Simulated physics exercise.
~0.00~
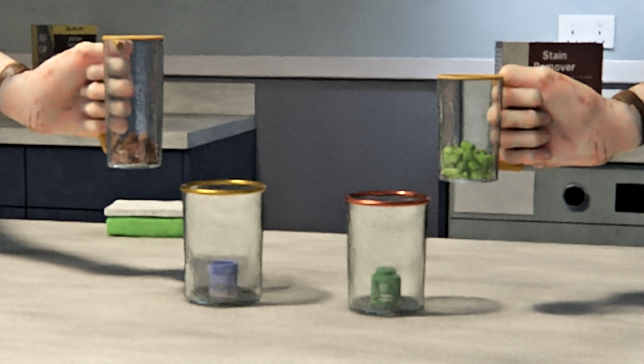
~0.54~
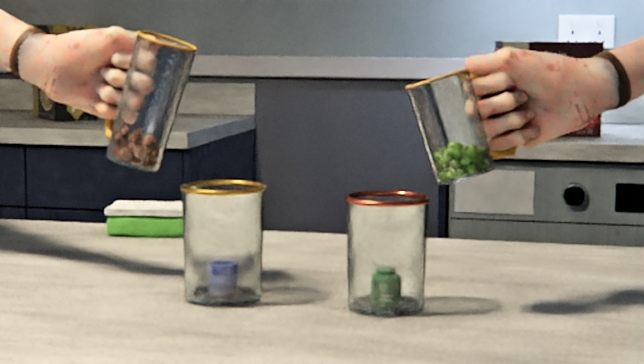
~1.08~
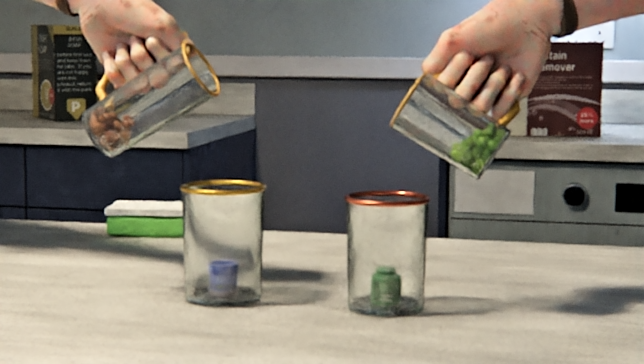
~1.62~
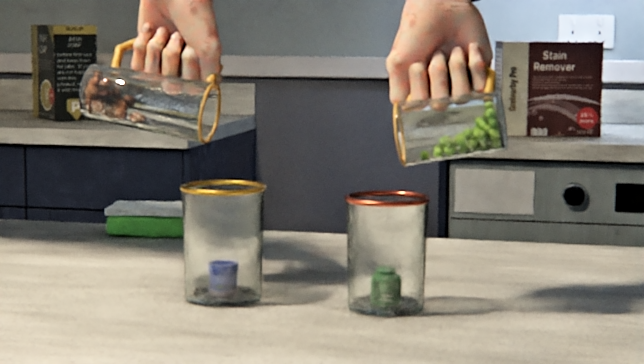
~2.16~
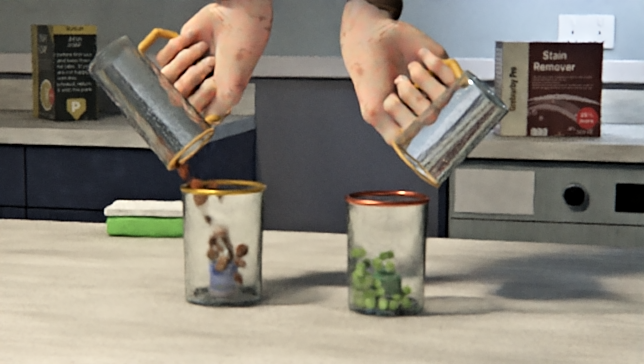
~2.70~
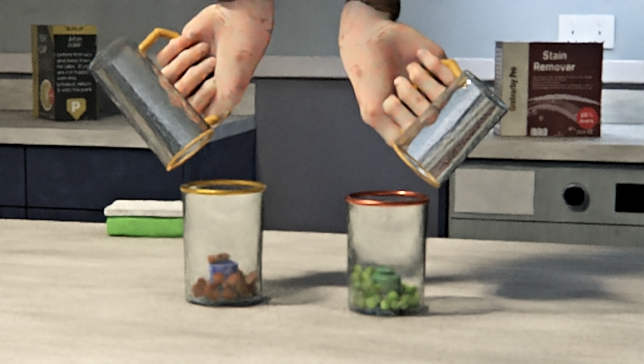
On a kitchen counter, two hands pour brown and green bits around two still-visible objects.
